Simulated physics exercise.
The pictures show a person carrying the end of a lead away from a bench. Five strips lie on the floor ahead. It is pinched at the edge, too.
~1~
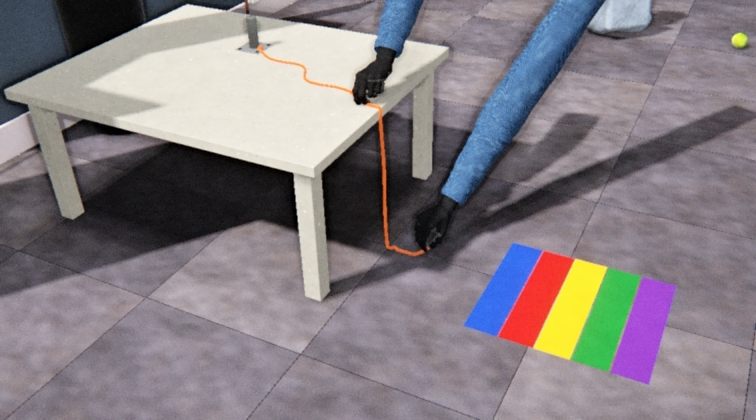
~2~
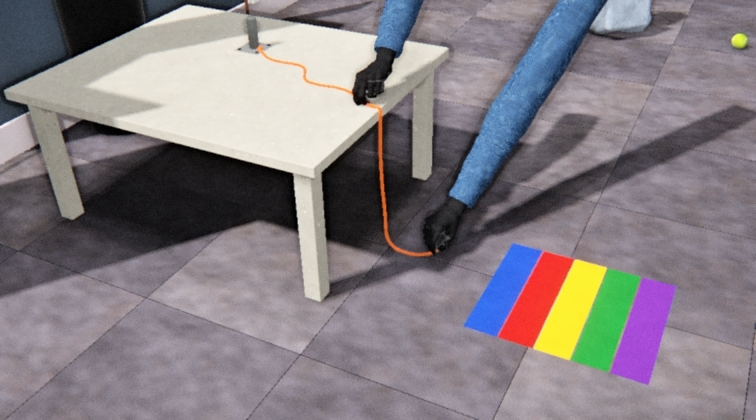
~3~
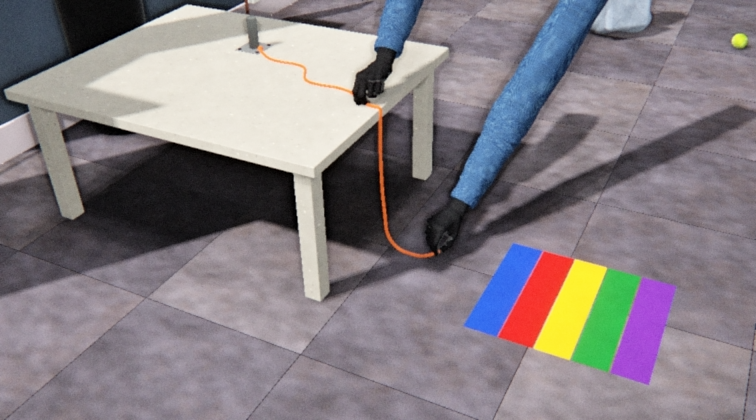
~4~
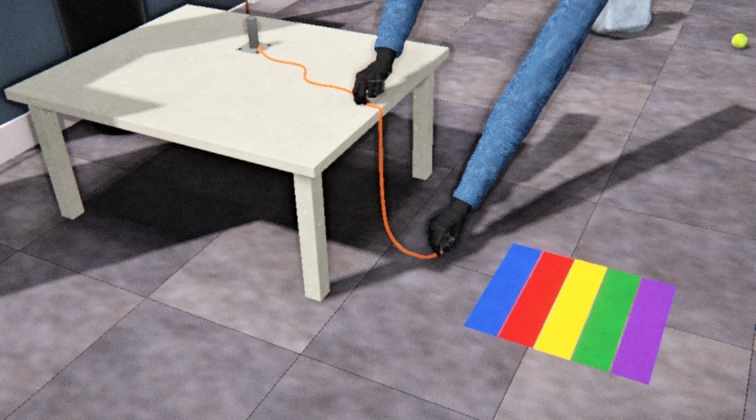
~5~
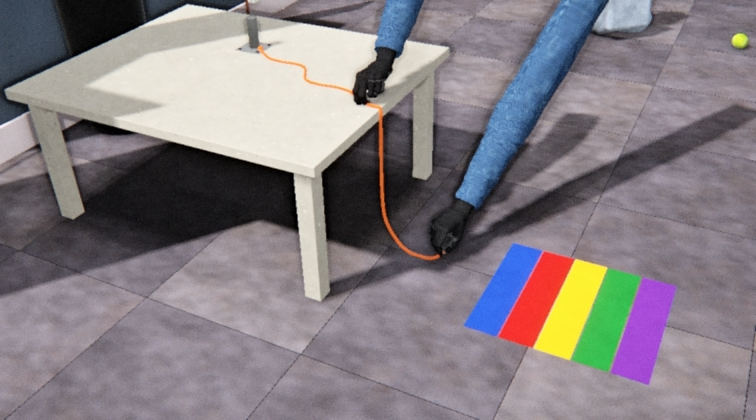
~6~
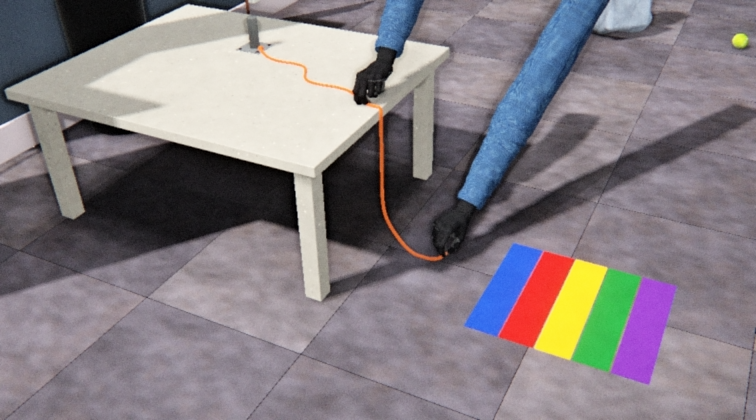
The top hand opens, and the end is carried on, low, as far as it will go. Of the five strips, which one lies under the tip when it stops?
The red strip.
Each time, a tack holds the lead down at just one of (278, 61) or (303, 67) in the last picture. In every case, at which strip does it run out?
The end reaches red and then red.
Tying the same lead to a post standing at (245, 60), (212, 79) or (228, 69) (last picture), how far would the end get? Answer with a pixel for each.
Per try, approx.: (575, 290); (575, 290); (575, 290).
A little later, end near (478, 262); short of the strips.
Next, end near (519, 274); over blue.
When it is tight, end near (546, 281); over red. The red one.
